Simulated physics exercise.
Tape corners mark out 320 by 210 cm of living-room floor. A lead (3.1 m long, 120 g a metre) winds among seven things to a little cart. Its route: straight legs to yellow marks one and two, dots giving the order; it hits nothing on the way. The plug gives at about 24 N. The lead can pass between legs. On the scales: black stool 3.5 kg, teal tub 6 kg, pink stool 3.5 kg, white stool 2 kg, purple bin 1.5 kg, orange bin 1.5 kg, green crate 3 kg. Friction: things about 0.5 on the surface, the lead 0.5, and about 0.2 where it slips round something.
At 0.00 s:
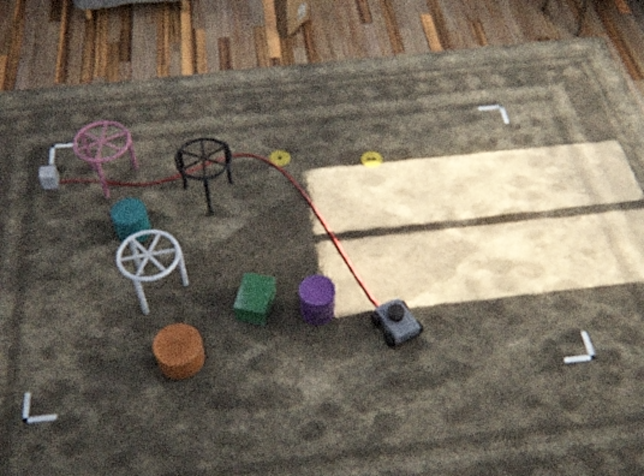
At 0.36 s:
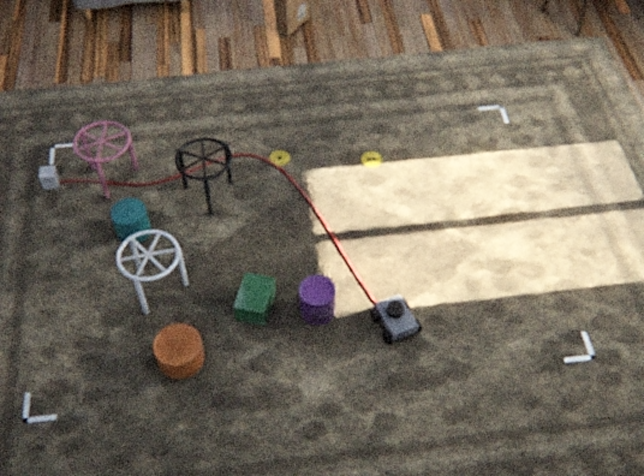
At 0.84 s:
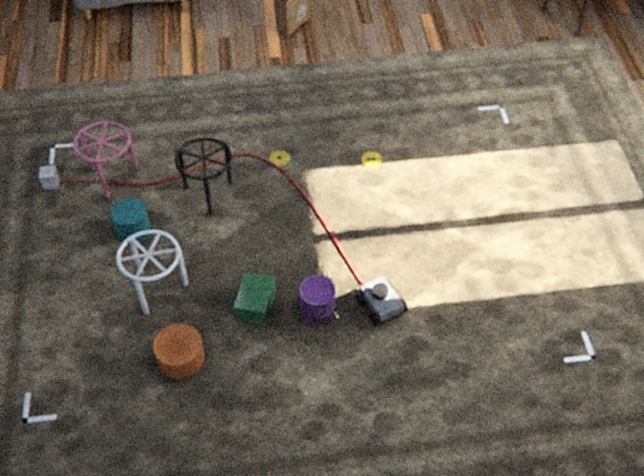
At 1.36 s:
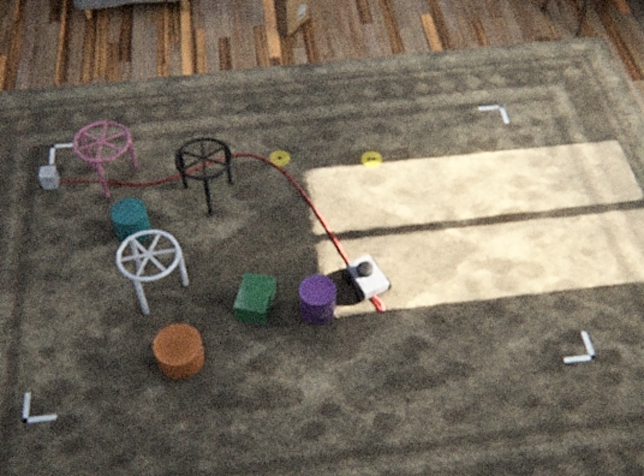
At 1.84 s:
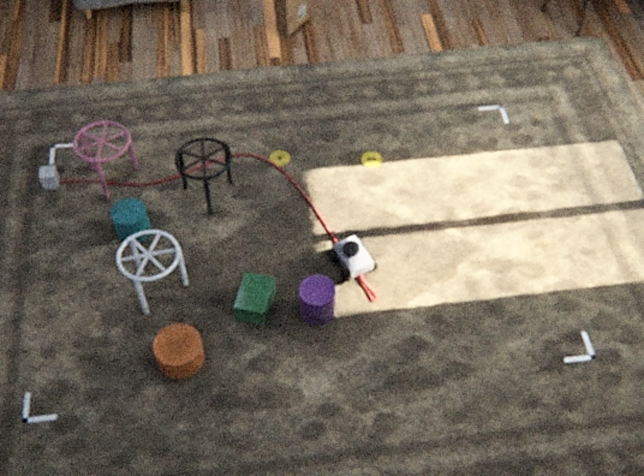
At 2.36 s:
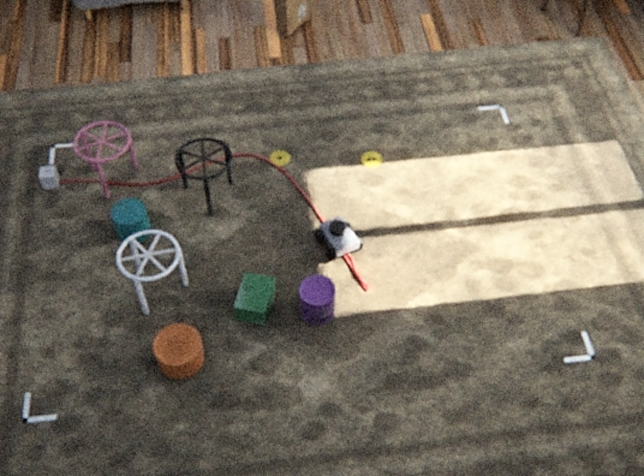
Small wheeled cart moving up and left along a red cord on a rug, past a purple bin, stools and tubs.
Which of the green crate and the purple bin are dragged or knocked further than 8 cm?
The green crate stays put, the purple bin keeps its place.
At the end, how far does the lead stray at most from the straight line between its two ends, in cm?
Some 60 cm.
By 3.5 s, cart at (313, 205), lead slack at the fixed end; nothing else has moved.
By 4.6 s, cart at (285, 165), lead slack at the fixed end; nothing else has moved.
By 5.8 s, cart at (326, 158), lead slack at the fixed end; nothing else has moved.
By 6.9 s, cart at (371, 159), lead slack at the fixed end; nothing else has moved.
By 7.3 s, cart at (371, 159), lead slack at the fixed end; green crate 0 cm off its start at (255, 292), purple bin 0 cm off its start at (317, 290).
